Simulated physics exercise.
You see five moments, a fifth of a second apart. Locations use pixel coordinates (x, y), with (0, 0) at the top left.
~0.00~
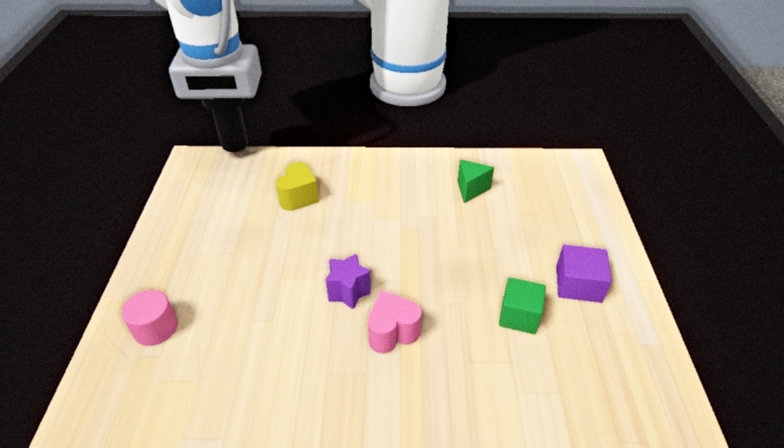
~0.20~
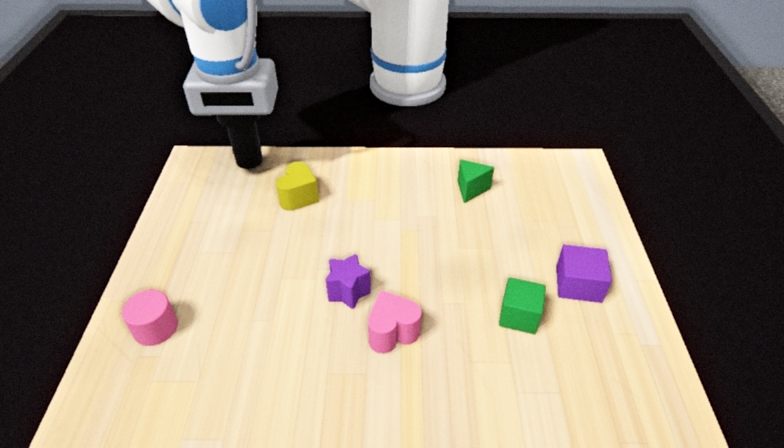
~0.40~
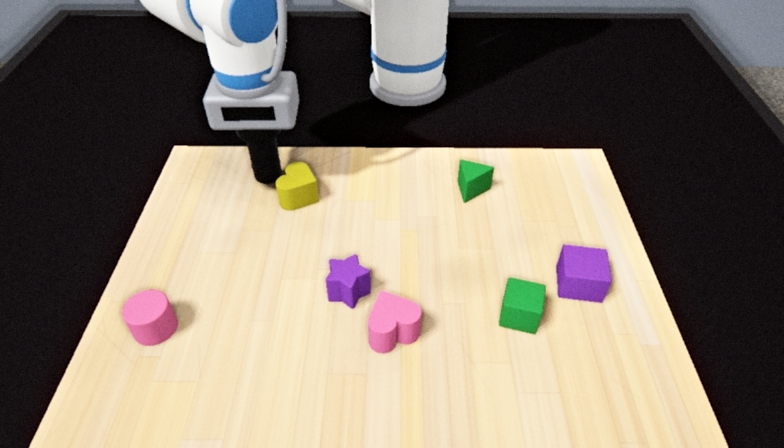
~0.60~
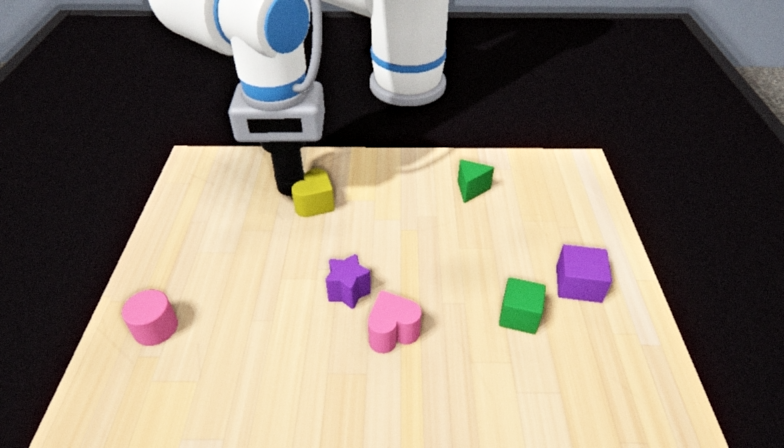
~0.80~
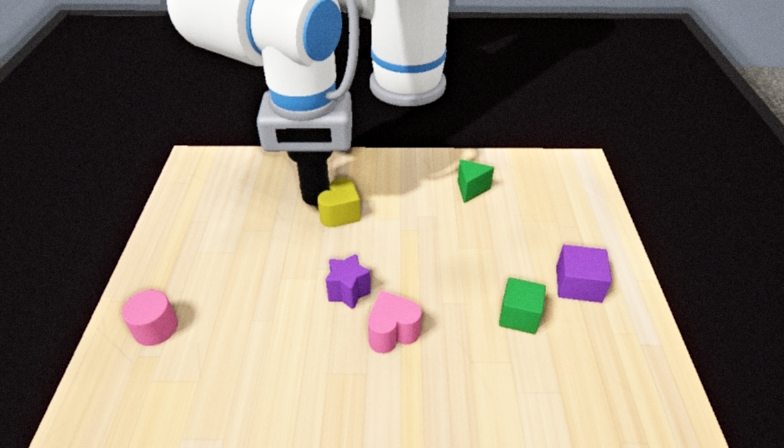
A robot arm lowered its black rod onto the wooden table beside the yellow heart-shaped block, then nudged it a short way to the right while the other colored blocks stayed still.
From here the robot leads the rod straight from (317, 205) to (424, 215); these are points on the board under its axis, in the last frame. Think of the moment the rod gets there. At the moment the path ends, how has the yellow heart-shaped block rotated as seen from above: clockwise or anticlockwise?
It spins with the clock.
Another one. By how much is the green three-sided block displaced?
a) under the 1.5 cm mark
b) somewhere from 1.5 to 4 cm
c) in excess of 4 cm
a
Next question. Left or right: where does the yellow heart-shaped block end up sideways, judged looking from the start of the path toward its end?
Seen from start to end, it moves right.
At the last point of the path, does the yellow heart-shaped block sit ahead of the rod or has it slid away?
It is no longer ahead.
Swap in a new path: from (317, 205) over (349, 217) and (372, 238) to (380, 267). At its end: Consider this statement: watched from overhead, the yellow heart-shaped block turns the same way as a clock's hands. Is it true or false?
That claim is false.
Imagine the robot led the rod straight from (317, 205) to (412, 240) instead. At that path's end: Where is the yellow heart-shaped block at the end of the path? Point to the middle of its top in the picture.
The answer is (441, 227).
What follows on the original path. One third of the way, rod at (353, 201); yellow heart-shaped block at (373, 200), turned 15° clockwise.
Two thirds of the way, rod at (389, 204); yellow heart-shaped block at (395, 210), turned 50° clockwise.
At the end, rod at (425, 207); yellow heart-shaped block at (401, 212), turned 75° clockwise; green three-sided block unmoved.
